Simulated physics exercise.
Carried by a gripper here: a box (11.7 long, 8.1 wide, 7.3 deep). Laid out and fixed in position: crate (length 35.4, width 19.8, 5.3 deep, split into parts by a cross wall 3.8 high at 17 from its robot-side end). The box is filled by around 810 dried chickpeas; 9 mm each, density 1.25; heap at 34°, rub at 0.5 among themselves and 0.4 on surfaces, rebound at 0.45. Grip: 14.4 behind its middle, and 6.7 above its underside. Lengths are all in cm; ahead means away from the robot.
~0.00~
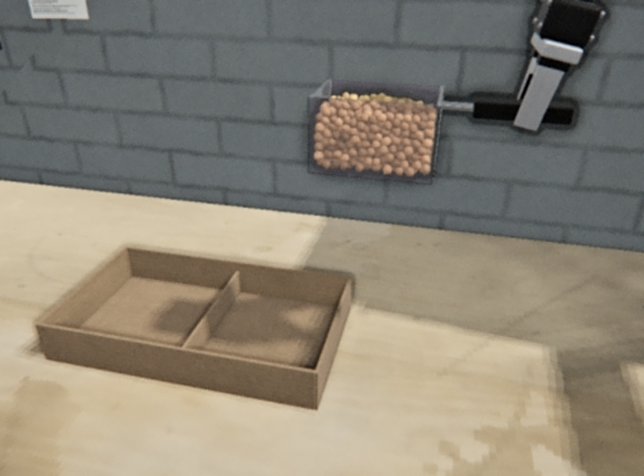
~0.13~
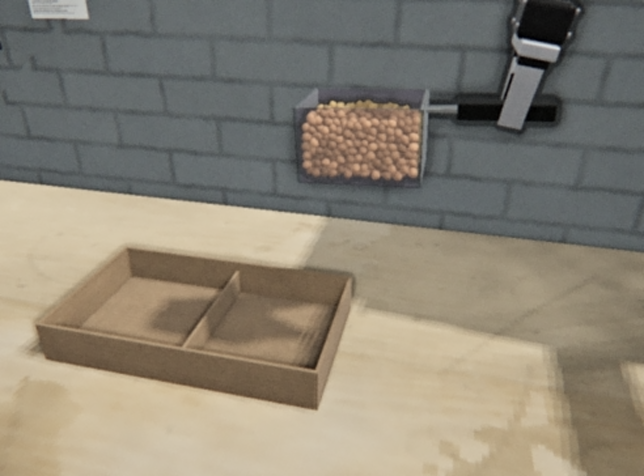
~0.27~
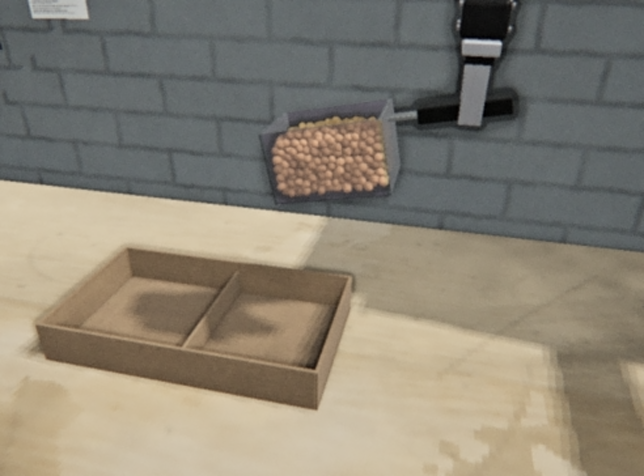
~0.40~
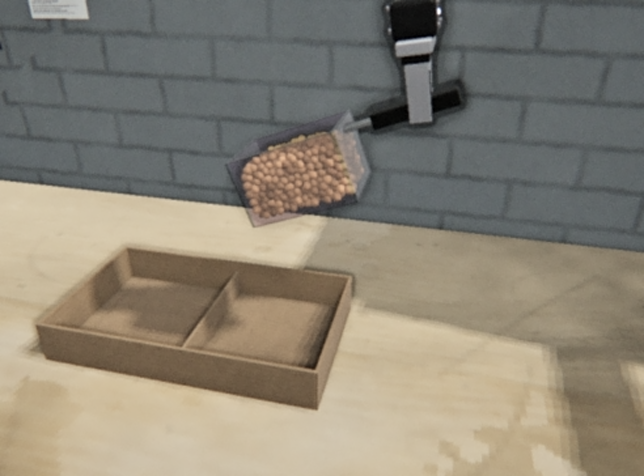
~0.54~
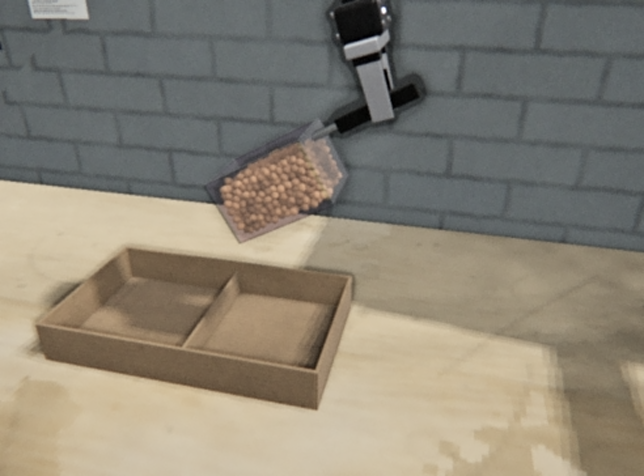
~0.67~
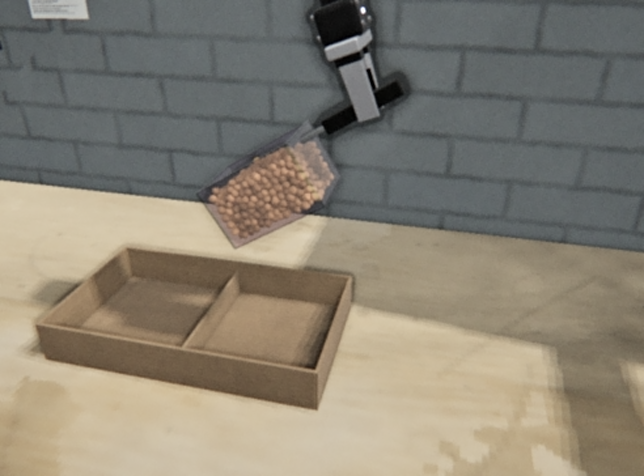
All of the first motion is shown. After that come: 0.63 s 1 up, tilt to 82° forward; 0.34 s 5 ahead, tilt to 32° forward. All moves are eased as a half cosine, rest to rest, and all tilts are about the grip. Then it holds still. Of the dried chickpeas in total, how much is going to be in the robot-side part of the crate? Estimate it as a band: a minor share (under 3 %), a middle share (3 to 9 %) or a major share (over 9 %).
A major share.
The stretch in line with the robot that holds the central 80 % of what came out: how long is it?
It covers about 28 centimetres.
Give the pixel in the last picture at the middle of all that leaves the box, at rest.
I'd put it at roughly (274, 332).
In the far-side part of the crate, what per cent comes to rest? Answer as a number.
Roughly 5 percent.
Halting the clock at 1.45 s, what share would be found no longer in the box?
About 15 per cent.
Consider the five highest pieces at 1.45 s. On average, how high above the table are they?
They are some 24 centimetres up.
After 1.06 s, tilted 66° forward, highest piece 25 above the table; 810 in the box.
After 1.45 s, tilted 62° forward, highest piece 24 above the table; 699 in the box, 105 in the robot-side part, 6 in flight or on a rim.
After 1.84 s, tilted 32° forward, highest piece 26 above the table; 675 in the box, 106 in the robot-side part, 19 in the far-side part, 1 on the table or floor, 9 in flight or on a rim.
After 2.89 s, tilted 32° forward, highest piece 26 above the table; 674 in the box, 106 in the robot-side part, 27 in the far-side part, 3 on the table or floor.
In the end, 674 in the box, 106 in the robot-side part, 27 in the far-side part, 3 on the table or floor. That is 13 % in the robot-side part of the crate.
